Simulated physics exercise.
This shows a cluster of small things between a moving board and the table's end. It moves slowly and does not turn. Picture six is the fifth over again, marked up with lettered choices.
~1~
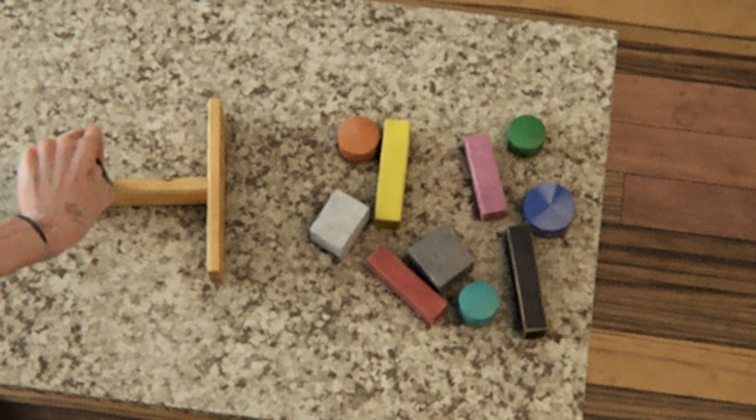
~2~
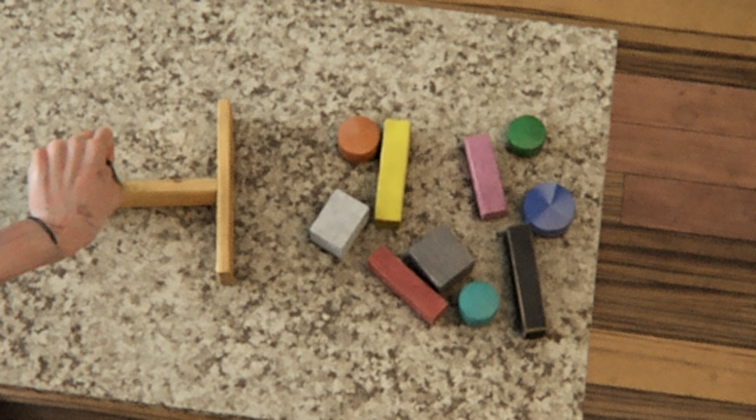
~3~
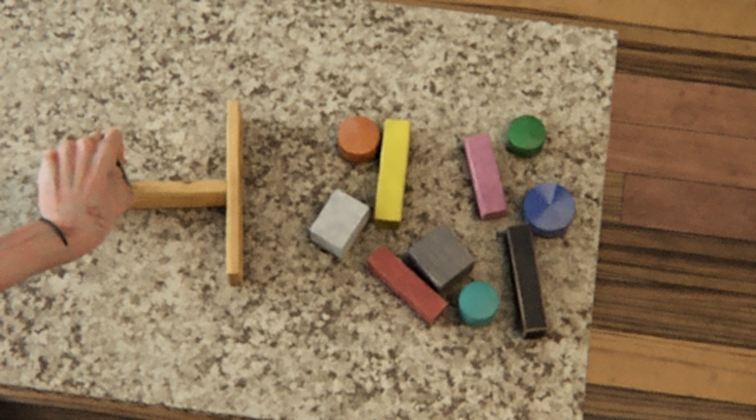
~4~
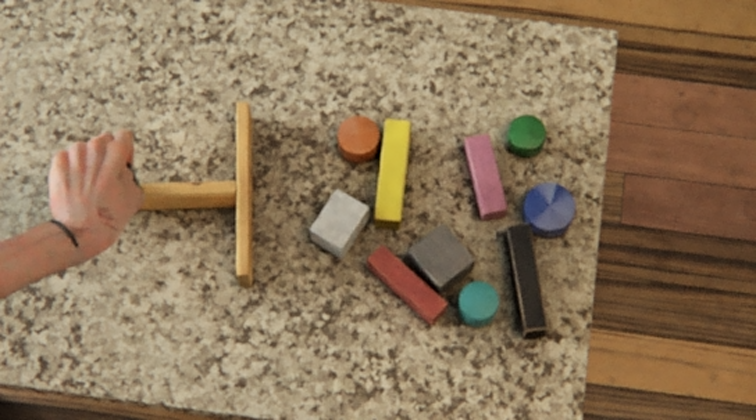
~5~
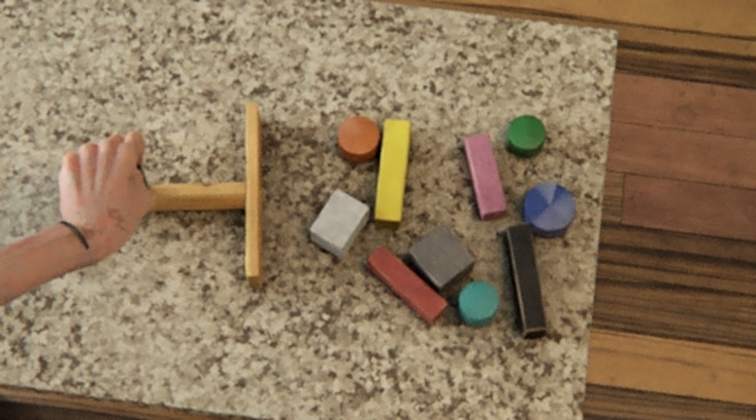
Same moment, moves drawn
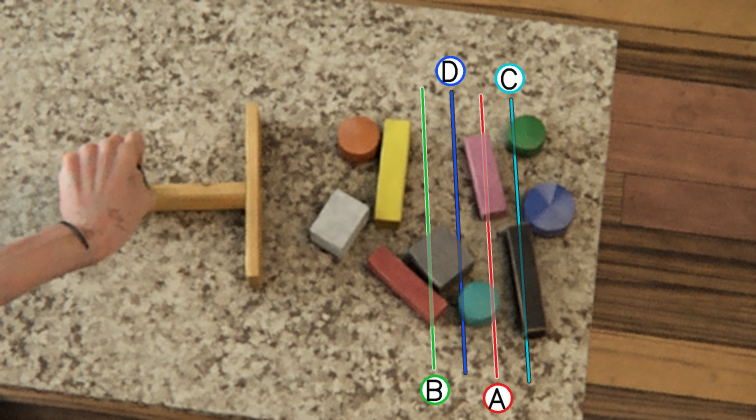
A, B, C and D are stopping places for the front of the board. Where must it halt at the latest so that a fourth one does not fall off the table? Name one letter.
C.
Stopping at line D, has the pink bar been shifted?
Yes.
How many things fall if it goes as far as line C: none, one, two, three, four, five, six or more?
By then, two.
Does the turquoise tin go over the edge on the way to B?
By then, no.
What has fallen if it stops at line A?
It is the blue tin.
On the marked copy, A at (489, 232); B at (428, 224); C at (520, 236); D at (458, 228).
Taking C. A third of the way, board (347, 200); orange tin (373, 141); yellow stick (407, 175).
Two thirds of the way, board (445, 212); blue tin (565, 211); green tin (556, 133).
When it is over, board (518, 222); black stick over the edge; blue tin over the edge; two fallen.
As for the rest, A is within the limit but short; B is within the limit but short; D is within the limit but short.
